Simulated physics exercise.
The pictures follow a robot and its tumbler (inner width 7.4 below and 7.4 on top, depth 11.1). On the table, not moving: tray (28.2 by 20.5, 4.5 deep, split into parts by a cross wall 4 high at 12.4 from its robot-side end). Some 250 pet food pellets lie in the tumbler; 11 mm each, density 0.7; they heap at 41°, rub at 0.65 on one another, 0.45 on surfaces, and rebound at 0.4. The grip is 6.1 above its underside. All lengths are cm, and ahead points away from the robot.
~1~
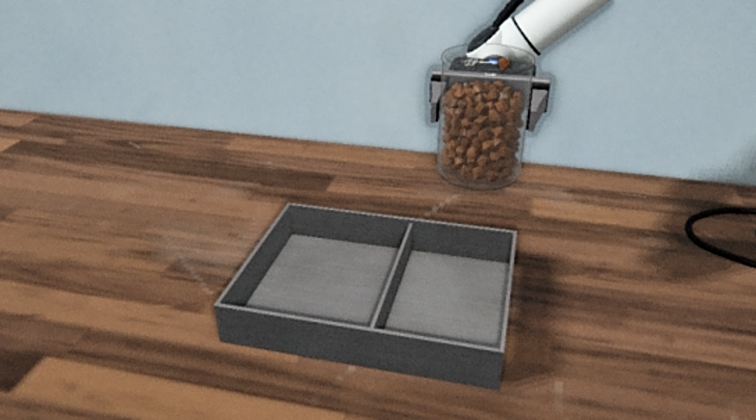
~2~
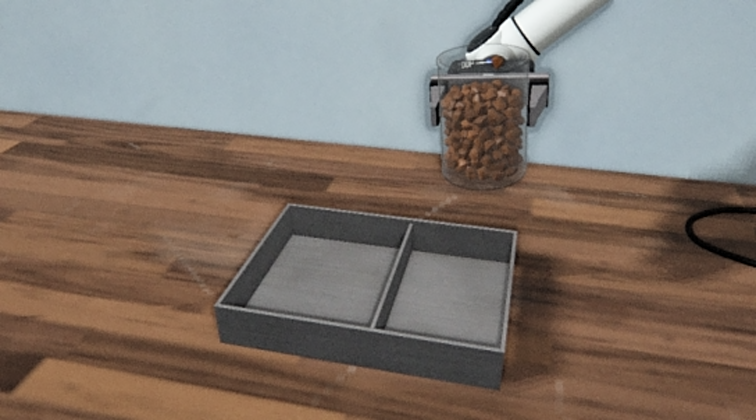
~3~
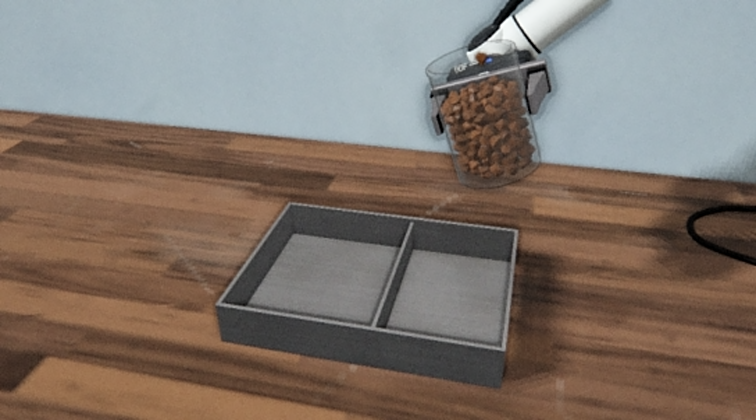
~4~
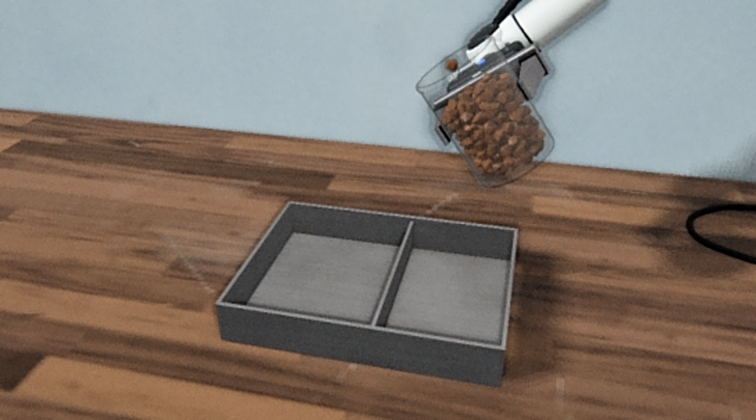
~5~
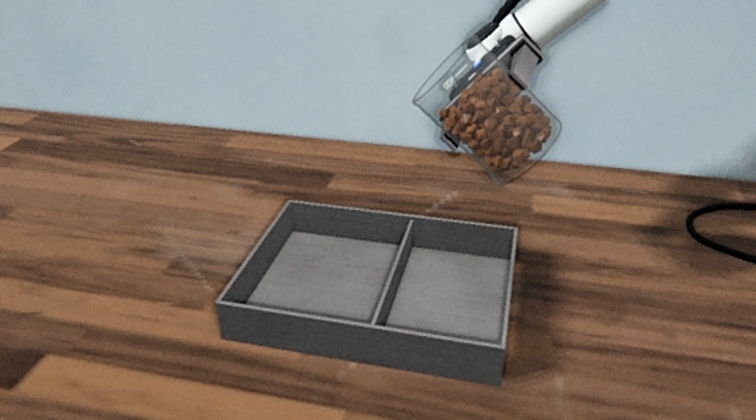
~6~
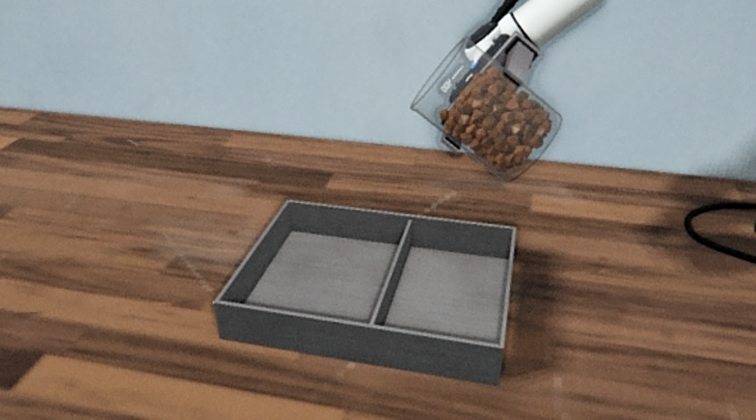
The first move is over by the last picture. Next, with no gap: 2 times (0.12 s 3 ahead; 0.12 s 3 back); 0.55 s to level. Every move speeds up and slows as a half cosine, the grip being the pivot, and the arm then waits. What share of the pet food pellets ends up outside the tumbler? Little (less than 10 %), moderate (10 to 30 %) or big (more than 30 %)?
Outside the tumbler the share is little, less than 10 %.
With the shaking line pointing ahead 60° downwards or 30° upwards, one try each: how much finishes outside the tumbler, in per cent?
Some 0 and 0 per cent.
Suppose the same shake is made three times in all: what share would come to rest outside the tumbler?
In that case some 0 per cent.
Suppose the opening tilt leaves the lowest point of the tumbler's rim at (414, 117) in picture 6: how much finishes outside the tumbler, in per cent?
About 5 per cent.
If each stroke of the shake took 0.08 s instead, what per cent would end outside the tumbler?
In that case some 5 per cent.
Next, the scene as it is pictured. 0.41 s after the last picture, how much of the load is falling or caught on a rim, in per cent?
Some 0 per cent.
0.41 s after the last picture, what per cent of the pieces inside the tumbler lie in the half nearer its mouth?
Roughly 35 per cent.
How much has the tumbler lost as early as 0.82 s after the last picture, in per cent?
About 0 per cent by then.
Then, 0.41 s later, tilted 54° forward, highest piece 26 above the table; 252 in the tumbler.
Then, 0.82 s later, tilted 17° forward, highest piece 28 above the table; 252 in the tumbler.
Then, 1.23 s later, level, highest piece 29 above the table; 252 in the tumbler.
Then, 2.28 s later, level, highest piece 29 above the table; 252 in the tumbler.
At rest, 252 in the tumbler. That is 0 % outside the tumbler.
